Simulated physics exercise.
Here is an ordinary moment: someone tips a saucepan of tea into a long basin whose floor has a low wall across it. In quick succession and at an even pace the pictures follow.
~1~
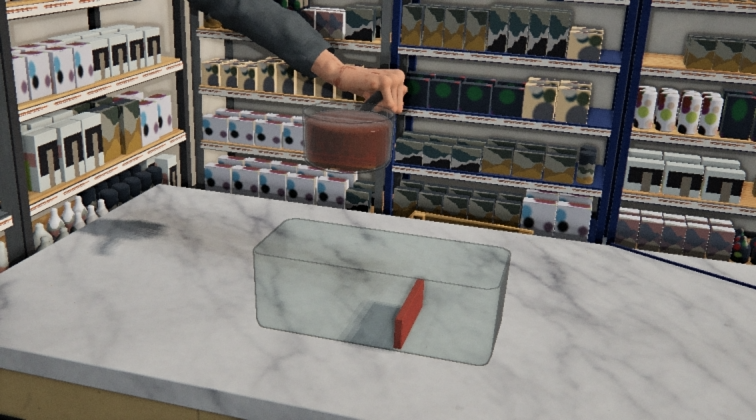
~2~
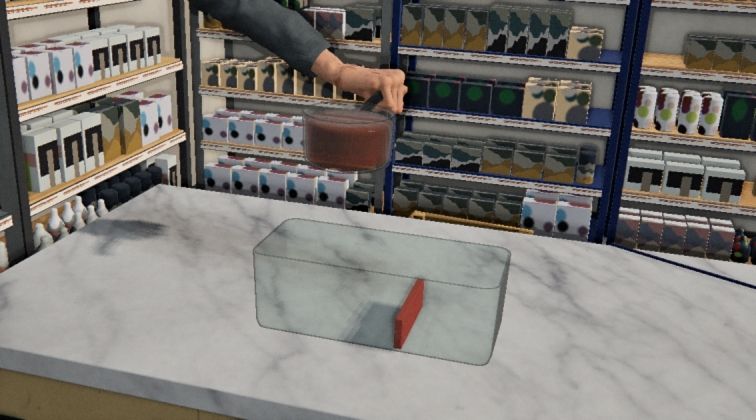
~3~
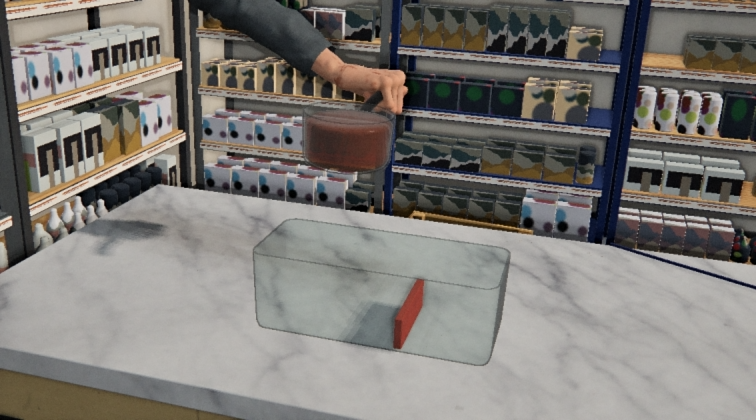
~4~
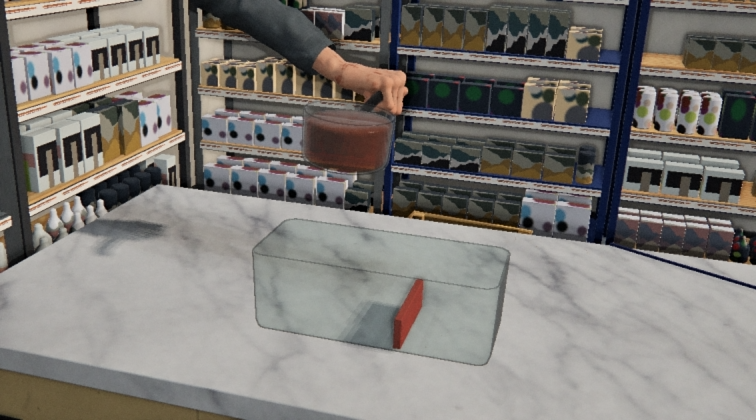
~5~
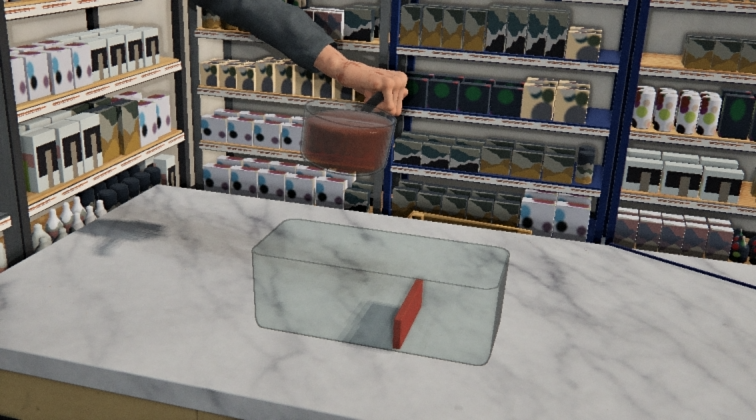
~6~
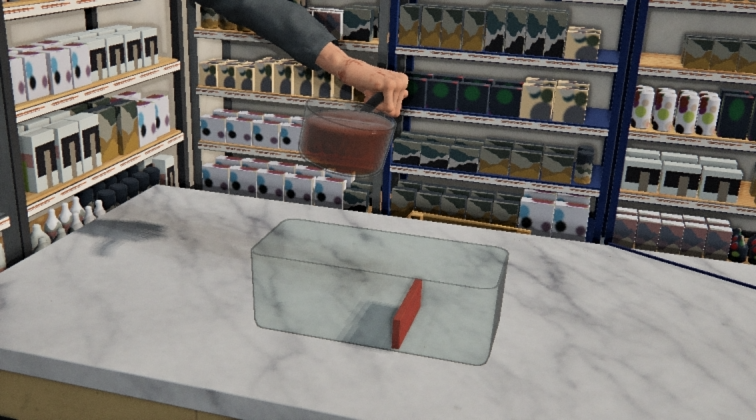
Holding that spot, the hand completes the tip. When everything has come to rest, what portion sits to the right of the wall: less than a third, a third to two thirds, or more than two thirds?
Higher than two thirds.
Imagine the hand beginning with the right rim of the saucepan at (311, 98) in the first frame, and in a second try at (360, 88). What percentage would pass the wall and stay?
About 5 per cent, then about 45 per cent.
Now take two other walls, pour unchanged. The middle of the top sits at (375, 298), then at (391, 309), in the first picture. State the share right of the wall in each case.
About 95 % and 85 %.
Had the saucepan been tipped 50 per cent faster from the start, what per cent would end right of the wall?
Roughly 65 in a hundred.
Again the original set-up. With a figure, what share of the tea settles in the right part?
About 75 per cent.
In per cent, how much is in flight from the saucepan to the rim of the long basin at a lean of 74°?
Around 35 in a hundred, more or less.
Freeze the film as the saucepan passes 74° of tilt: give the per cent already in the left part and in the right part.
Left 0 per cent, right 10 per cent.
A moment on, the saucepan is tipped part way and 53 per cent is still to pour, 1 is left of the wall and 9 right of it.
Next, the saucepan is tipped right over and 7 per cent is still to pour, 8 is left of the wall and 73 right of it.
Then the saucepan is tipped right over and 0 per cent is still to pour, 22 is left of the wall and 76 right of it.
Later the saucepan is tipped right over and 0 per cent is still to pour, 23 is left of the wall and 77 right of it.
At rest 23 per cent lies left of the wall, 76 right of it and 1 outside.
